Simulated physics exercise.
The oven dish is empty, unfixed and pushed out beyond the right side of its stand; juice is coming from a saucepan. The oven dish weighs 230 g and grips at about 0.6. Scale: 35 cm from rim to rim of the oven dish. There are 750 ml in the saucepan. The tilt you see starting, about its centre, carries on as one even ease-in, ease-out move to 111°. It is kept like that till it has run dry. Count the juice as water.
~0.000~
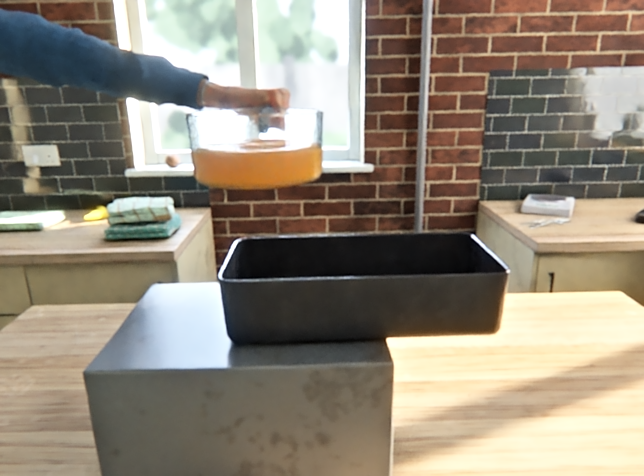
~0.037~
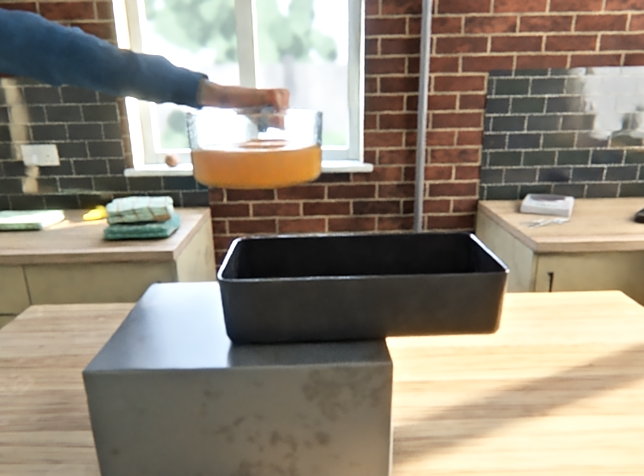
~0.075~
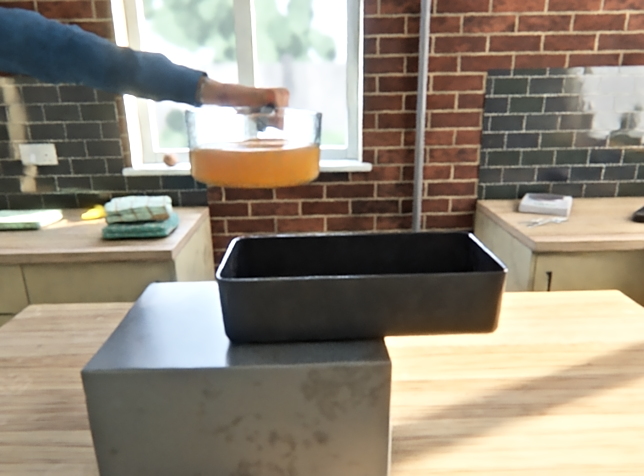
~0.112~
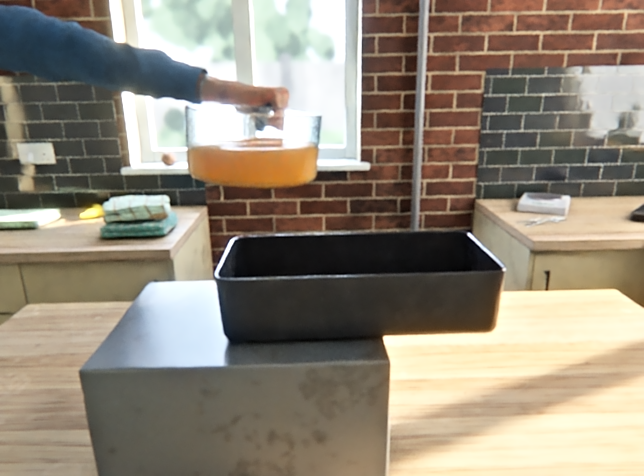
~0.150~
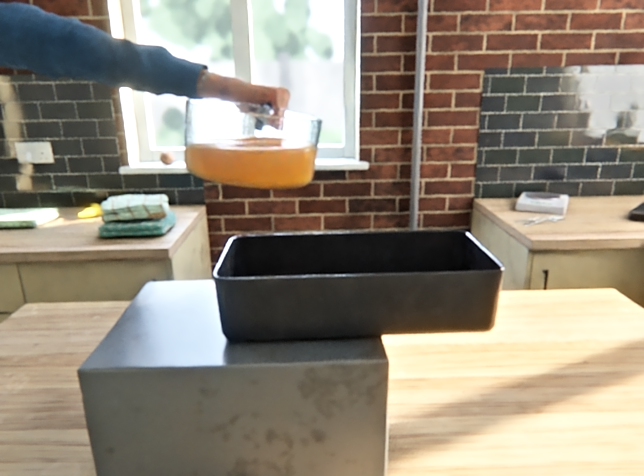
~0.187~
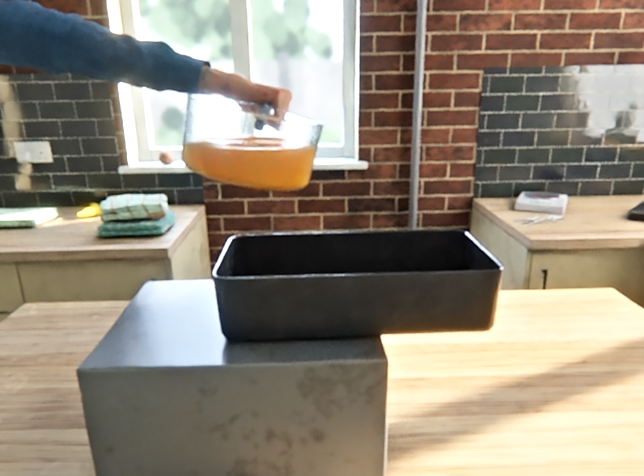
A hand in a blue sleeve holding a glass pan of orange juice above an empty black dish, slowly tilting it rightward.
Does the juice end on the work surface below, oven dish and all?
This oven dish stays put.
By 0.53 s the tilt is 79° and 56 per cent is still to pour; the oven dish lies level with 4 per cent in it.
By 0.78 s the tilt is 110° and 10 per cent is still to pour; the oven dish lies level with 78 per cent in it.
By 1.04 s the tilt is 111° and 0 per cent is still to pour; the oven dish lies level with 96 per cent in it.
By 1.33 s the tilt is 111° and 0 per cent is still to pour; the oven dish lies level with 97 per cent in it.
At rest the oven dish lies level with 97 per cent in it.
